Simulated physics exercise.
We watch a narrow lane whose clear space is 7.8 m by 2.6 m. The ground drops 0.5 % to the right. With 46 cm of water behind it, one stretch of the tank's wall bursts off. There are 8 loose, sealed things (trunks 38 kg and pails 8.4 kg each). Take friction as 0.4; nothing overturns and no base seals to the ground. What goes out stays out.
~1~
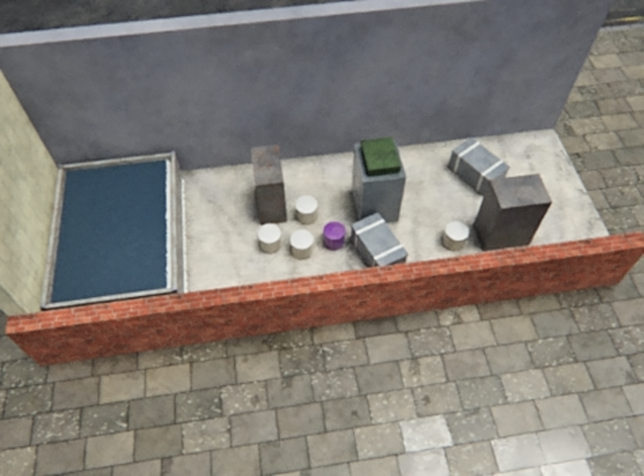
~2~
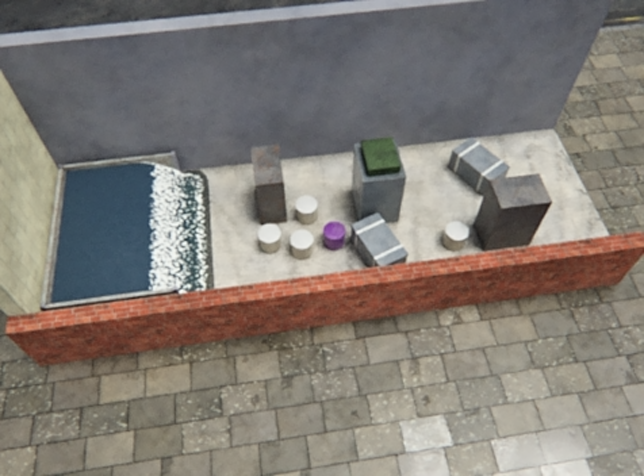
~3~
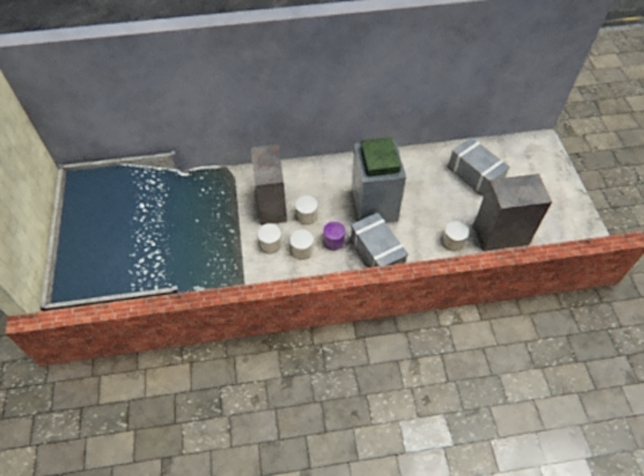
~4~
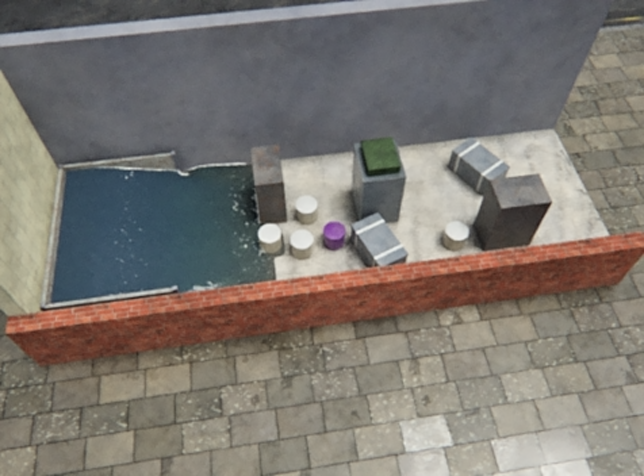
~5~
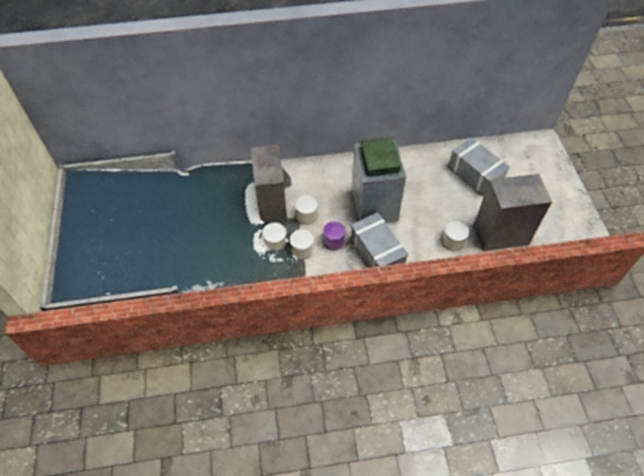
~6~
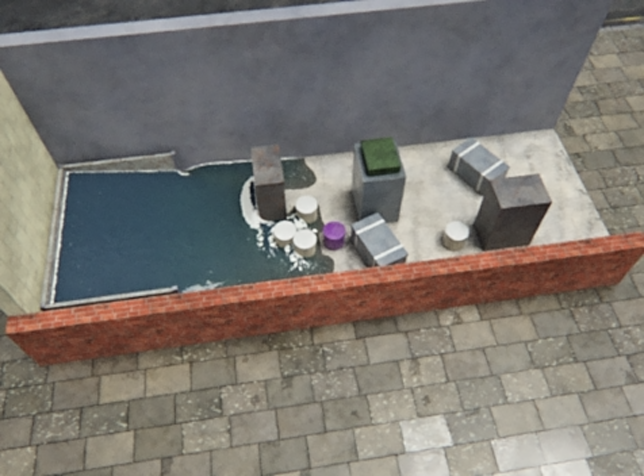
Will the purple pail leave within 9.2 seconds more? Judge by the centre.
Purple pail is kept in.
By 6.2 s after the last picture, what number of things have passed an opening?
By then 2.
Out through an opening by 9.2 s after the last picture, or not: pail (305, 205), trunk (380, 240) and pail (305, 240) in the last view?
In turn: Kept in, out, out.
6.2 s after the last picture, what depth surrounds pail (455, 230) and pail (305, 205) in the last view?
About 6 and 4 cm.
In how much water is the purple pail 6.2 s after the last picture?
Roughly 8 cm.
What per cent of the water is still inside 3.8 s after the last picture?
About 86 per cent.
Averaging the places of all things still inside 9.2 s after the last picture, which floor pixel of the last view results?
Near (463, 189).
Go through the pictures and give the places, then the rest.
The purple pail at (334, 230) rests on the ground; 3.6 m2 under water; 0 of 8 have shifted, in the first frame.
The purple pail at (334, 230), on the bottom; water covers 4.6 m2; 0 of 8 have shifted, in the second frame.
The purple pail at (334, 230), on the bottom; 5.7 m2 under water; 0 of 8 have shifted, in the third frame.
The purple pail at (334, 230) rests on the ground; water covers 6.7 m2; 0 of 8 have shifted, in the fourth frame.
The purple pail at (334, 230) rests on the ground; 7.4 m2 under water; 1 of 8 have shifted, in the fifth frame.
The purple pail at (334, 230), on the bottom; water covers 8.1 m2; 1 of 8 have shifted, in the sixth frame.
Then, 1.2 s after the last picture the purple pail is near (382, 226), 0.7 m from its start, afloat; 0 of 8 are out; 4 afloat.
Then, 3.8 s after the last picture the purple pail is near (427, 157), 2.0 m from its start, afloat; 1 of 8 are out; 3 afloat.
Then, 6.2 s after the last picture the purple pail is near (480, 164), 2.6 m from its start, aground; 2 of 8 are out; 0 afloat.
Then, 9.2 s after the last picture the purple pail is near (489, 163), 2.7 m from its start, aground; 3 of 8 are out; 0 afloat.
